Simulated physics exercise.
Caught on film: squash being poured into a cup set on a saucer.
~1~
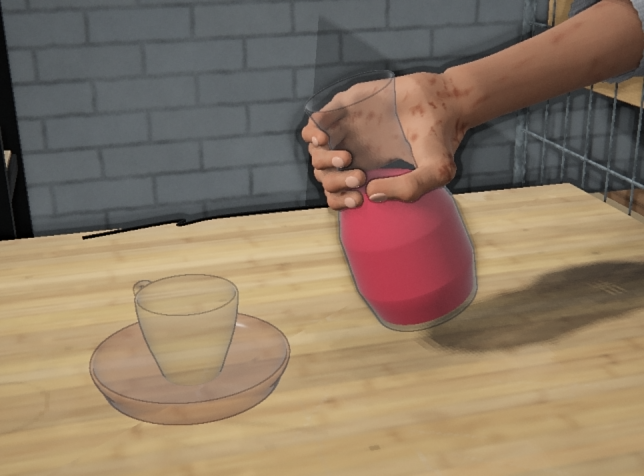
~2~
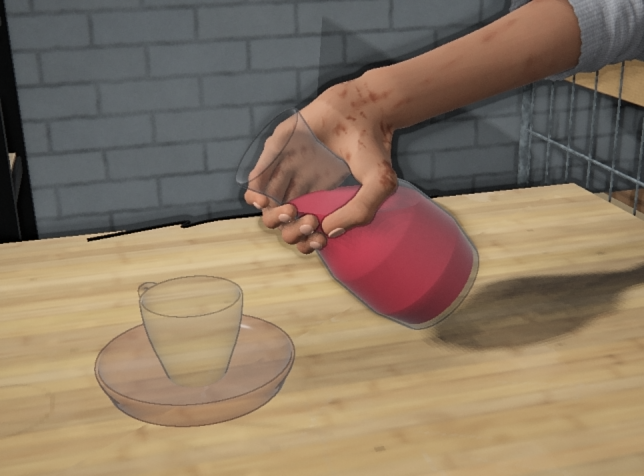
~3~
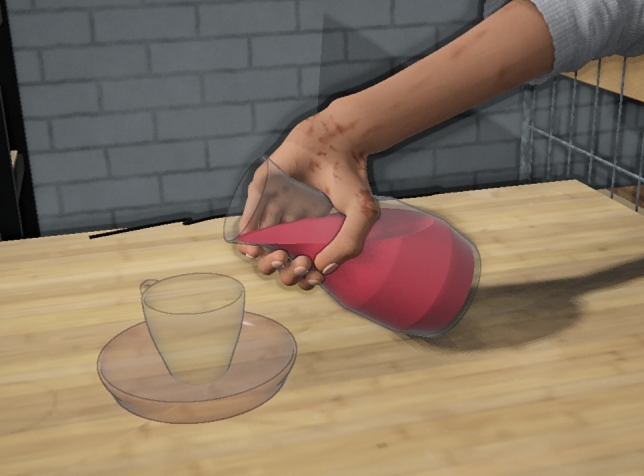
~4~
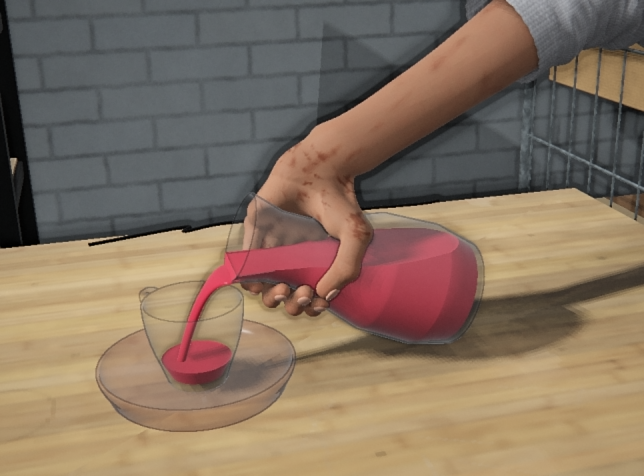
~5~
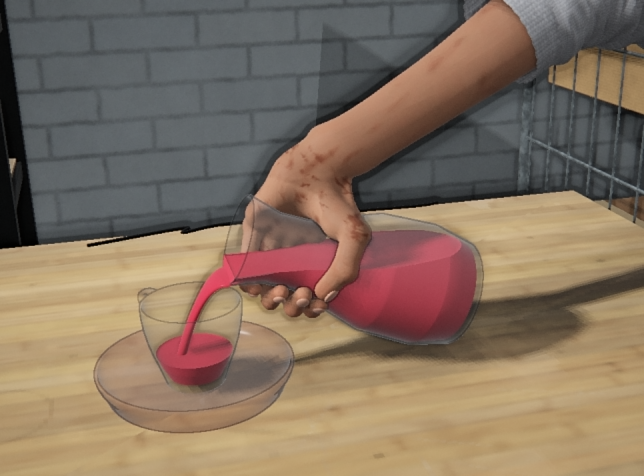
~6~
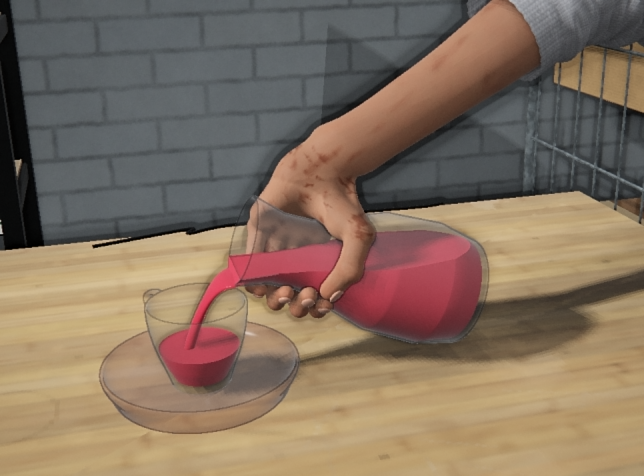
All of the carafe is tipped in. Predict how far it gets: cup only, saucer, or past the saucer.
Result: Beyond both.
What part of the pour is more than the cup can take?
About 70 %.
Next, the cup is full to the brim; the saucer is wet, with room to spare.
After that, the cup is full to the brim; the saucer is full and running over.
Finally, the cup is full to the brim; the saucer is full and running over.
